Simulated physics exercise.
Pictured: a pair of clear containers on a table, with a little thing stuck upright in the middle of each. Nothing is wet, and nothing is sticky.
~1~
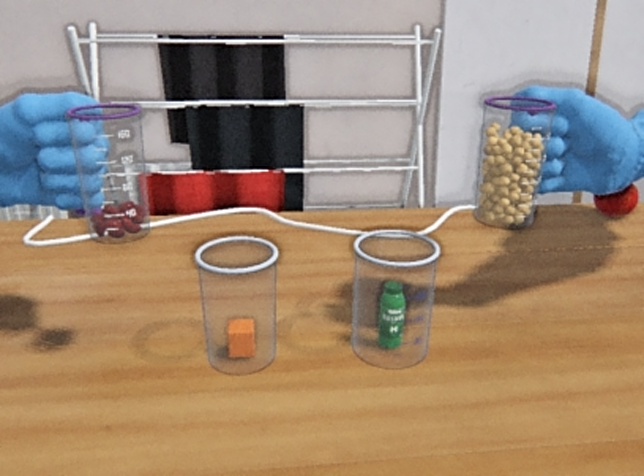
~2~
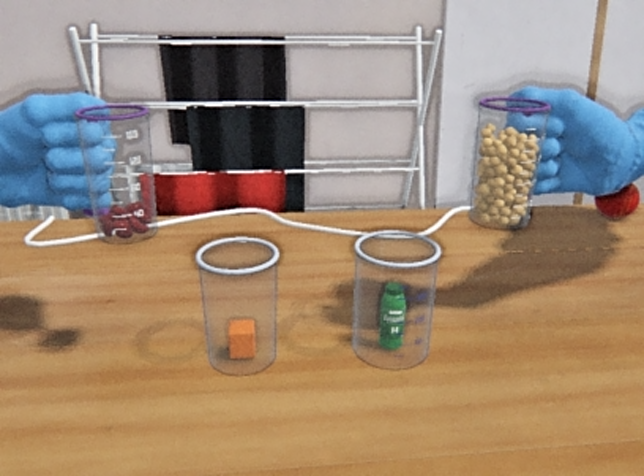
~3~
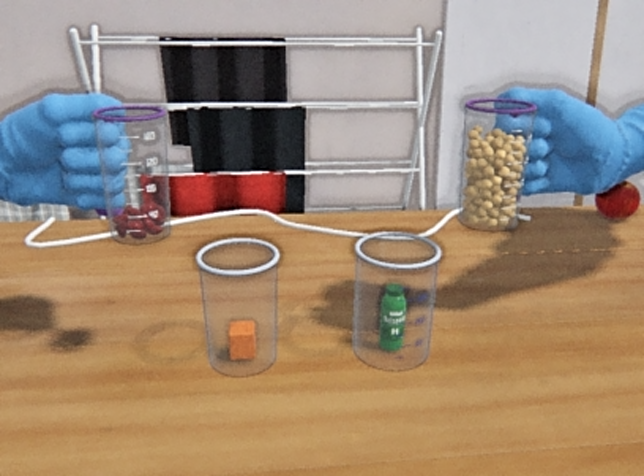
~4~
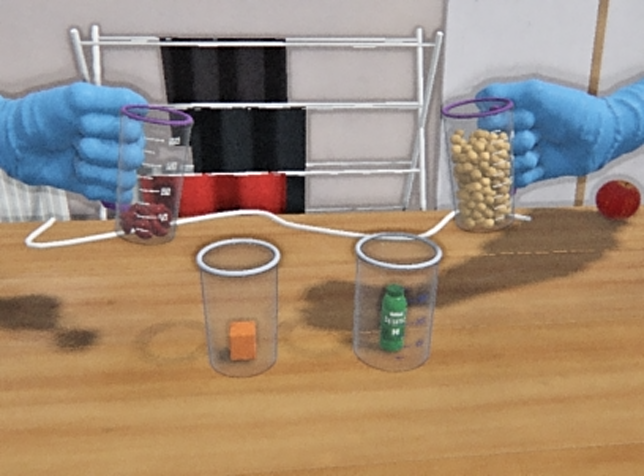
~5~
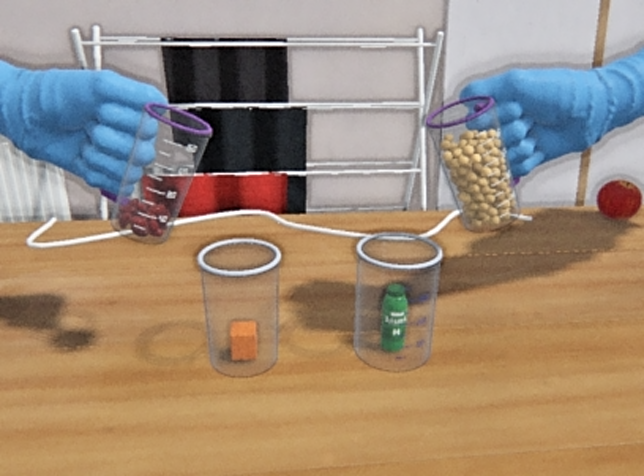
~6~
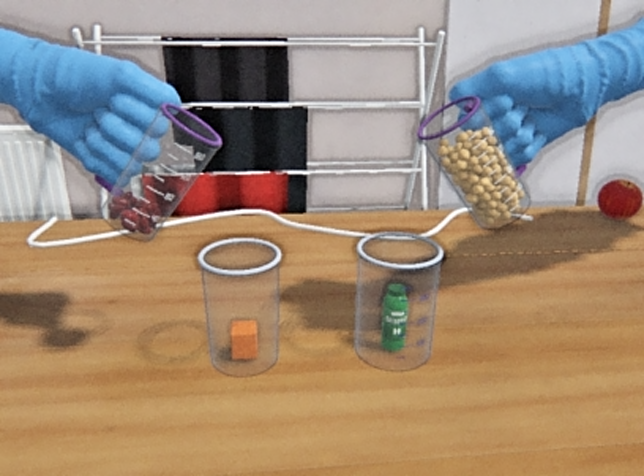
Two blue-gloved hands hold clear, purple-rimmed cups above the back of a wooden table, seen from the front and slightly above, with a white rack holding dark and red cloth behind. The left cup has some dark red beans and the right many pale chickpeas; before them stand two clear containers, one with an orange block, one with a green bottle. The hands move the cups inward, then tilt them toward each other.
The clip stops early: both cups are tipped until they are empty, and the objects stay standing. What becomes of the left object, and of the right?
The left object will jut up past the level; the right object will jut up past the level.
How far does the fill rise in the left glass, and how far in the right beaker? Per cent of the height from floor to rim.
Left side: 25 %; right side: 50 %.
Then, 0.36 s past the last view, left glass empty, all of its cupful still in the cup; right beaker empty, all of its cupful still in the cup.
Then, 0.83 s past the last view, left glass empty, all of its cupful still in the cup; right beaker nearly empty, nearly all of its cupful still in the cup.
Then, 1.32 s past the last view, left glass nearly empty, about two thirds of its cupful still in the cup; right beaker nearly empty, about half of its cupful still in the cup.
Finally, left glass a quarter full (surface near (244, 328)), nothing beside it; right beaker half full (surface near (396, 300)), nothing beside it; the left thing is still showing; the right thing is still showing.
